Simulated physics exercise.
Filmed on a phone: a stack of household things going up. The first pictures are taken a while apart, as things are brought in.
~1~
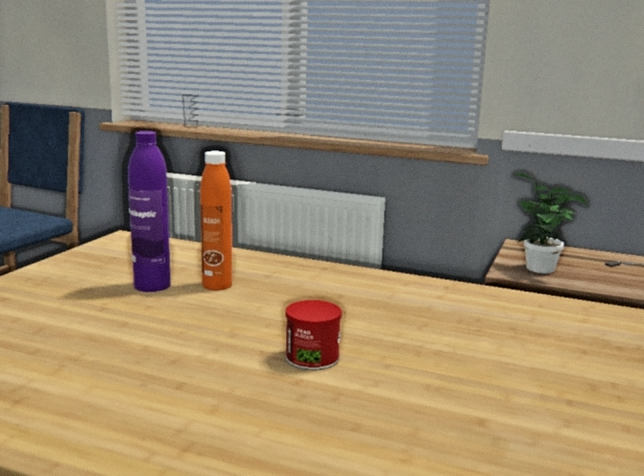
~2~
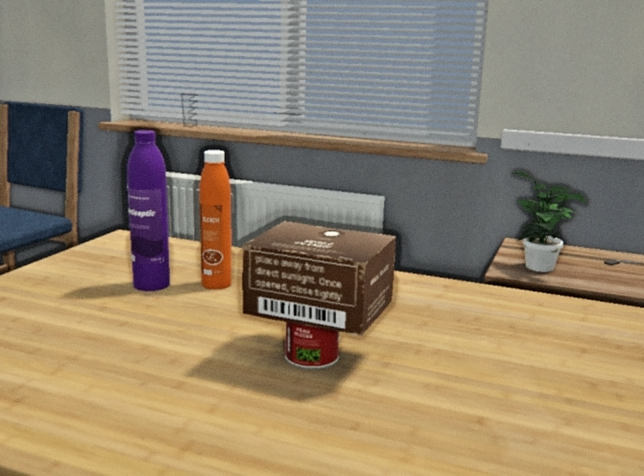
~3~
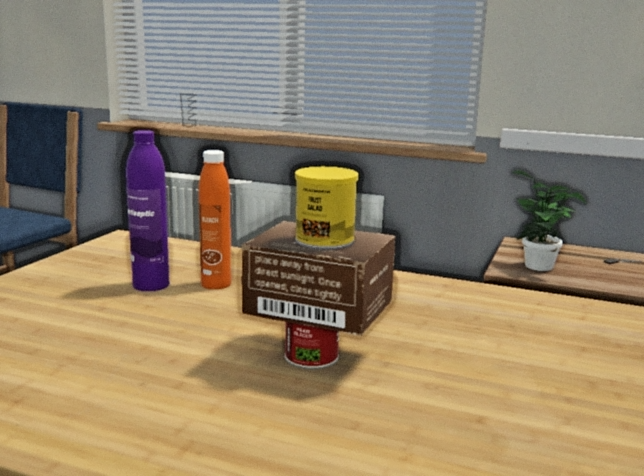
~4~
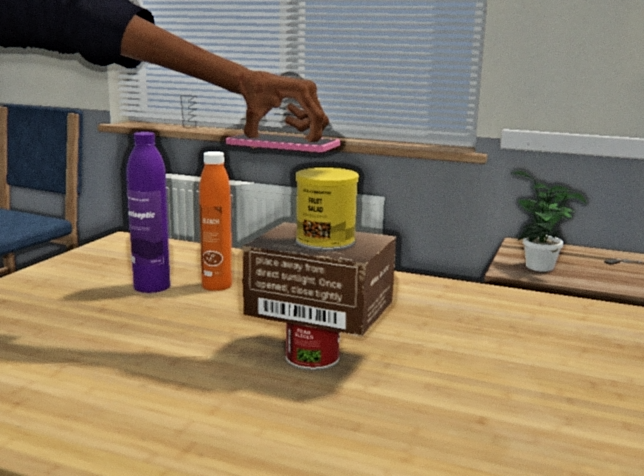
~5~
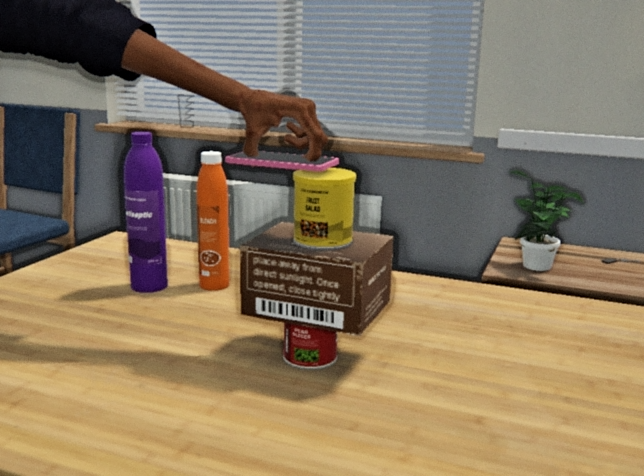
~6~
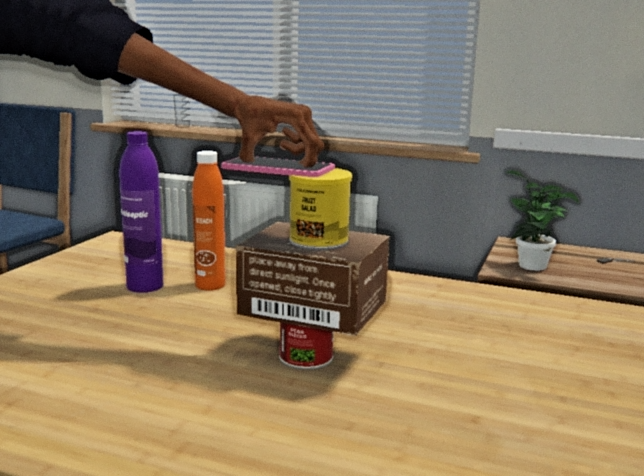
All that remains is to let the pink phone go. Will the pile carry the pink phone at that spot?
In the end the pile gives way.
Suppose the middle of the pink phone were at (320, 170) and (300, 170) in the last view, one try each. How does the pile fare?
First try: It keeps its balance; second try: It holds.
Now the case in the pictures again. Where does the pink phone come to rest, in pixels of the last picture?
At about (125, 356).
Then, 0.30 s on from there, pink phone now fallen.
Then, 0.40 s on from there, things are still on the move.
Then, 0.60 s on from there, as before.
Then, 1.70 s on from there, nothing new.
In the end, fallen, pink phone; the other 5 unmoved. At the end, from the last picture's camera, pink phone near (125, 356). The pile loses its balance.
